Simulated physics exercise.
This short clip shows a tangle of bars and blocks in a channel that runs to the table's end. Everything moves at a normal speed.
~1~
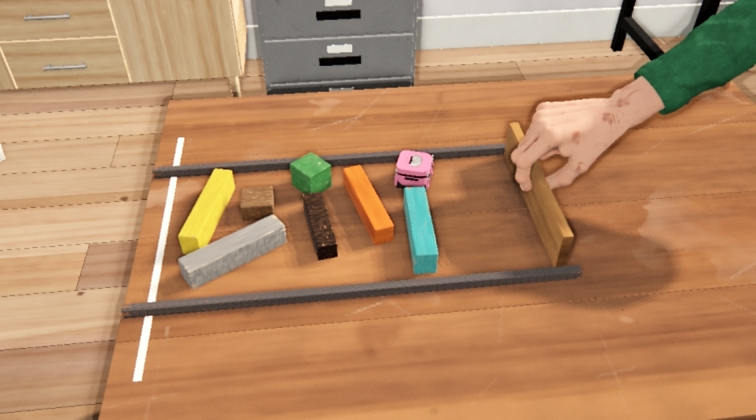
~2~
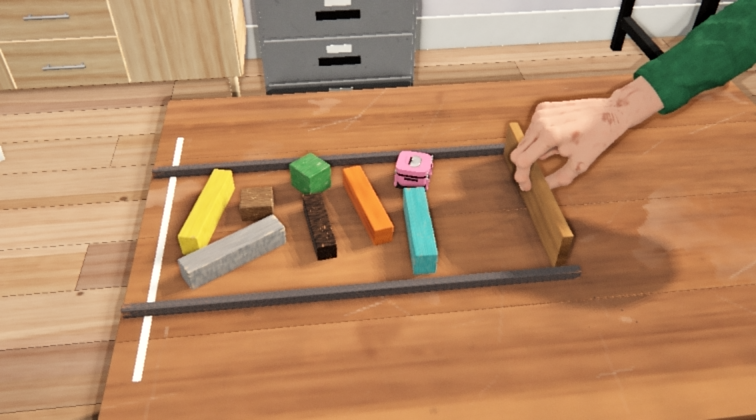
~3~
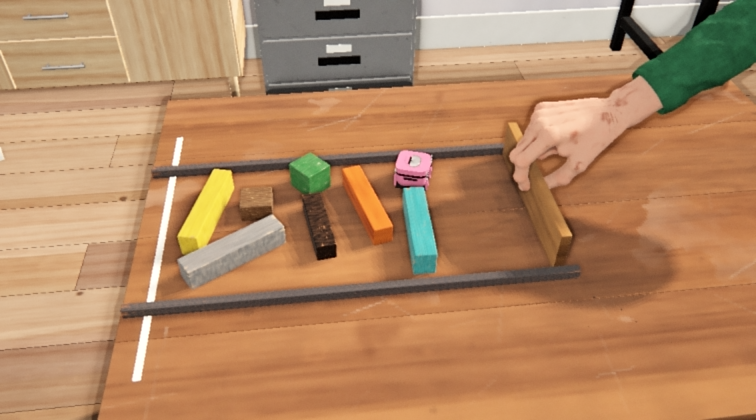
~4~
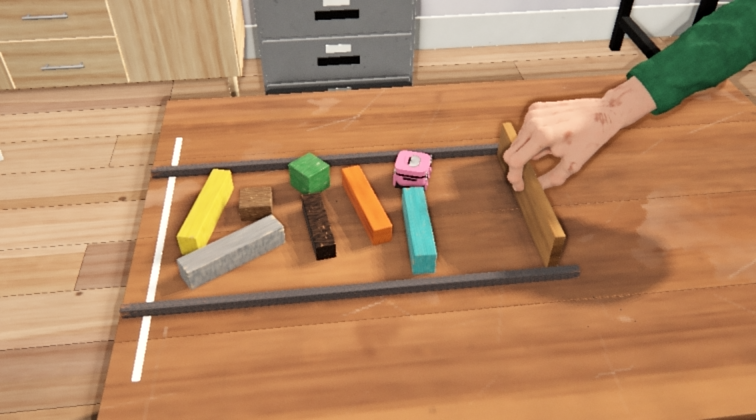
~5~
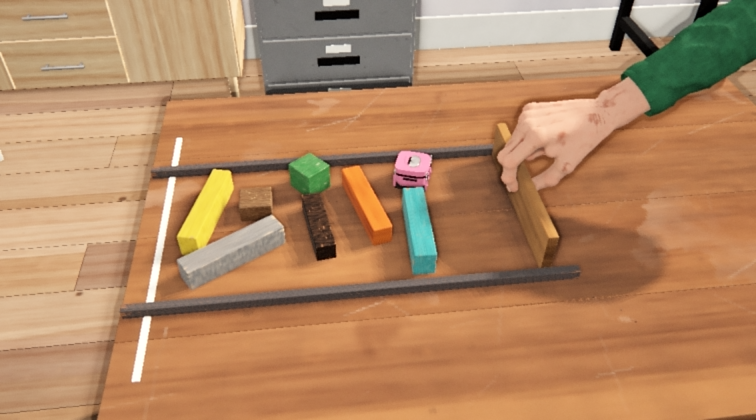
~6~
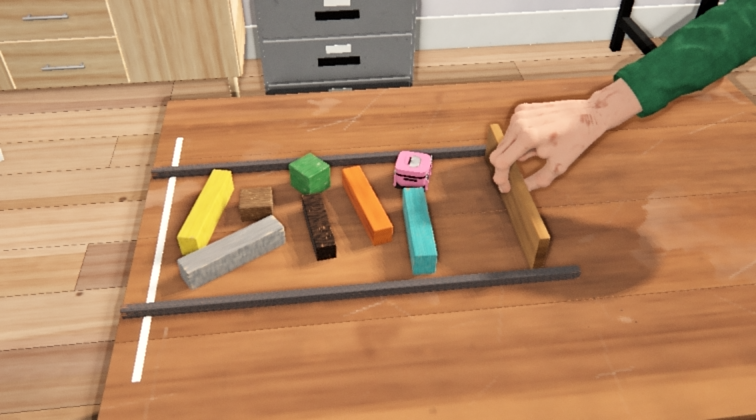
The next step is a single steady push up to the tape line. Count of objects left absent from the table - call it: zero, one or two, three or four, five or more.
My call is five or more.
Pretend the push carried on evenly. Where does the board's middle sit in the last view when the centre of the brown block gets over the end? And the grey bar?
Middle approx. at (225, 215), then approx. at (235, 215).
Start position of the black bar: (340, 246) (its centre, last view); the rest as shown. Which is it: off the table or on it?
Placed there, it goes off the edge.
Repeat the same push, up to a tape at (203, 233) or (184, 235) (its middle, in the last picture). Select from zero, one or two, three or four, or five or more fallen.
3 or 4; more than four.
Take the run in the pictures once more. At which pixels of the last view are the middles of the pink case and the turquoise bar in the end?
Pink case at (150, 193), turquoise bar at (144, 252).
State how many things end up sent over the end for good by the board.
That would be exactly 6.
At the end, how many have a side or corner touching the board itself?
2.
A little later, none off yet; yellow bar at rest near (207, 211); grey bar at rest near (233, 251); brown block at rest near (256, 204).
Next, none off yet; yellow bar shifted a little near (157, 215); grey bar shifted about its own width near (155, 266); brown block shifted well along near (186, 208).
When it is over, the number that fall off is five or more; down, orange stick, black bar, green block, brown block, grey bar and yellow bar.
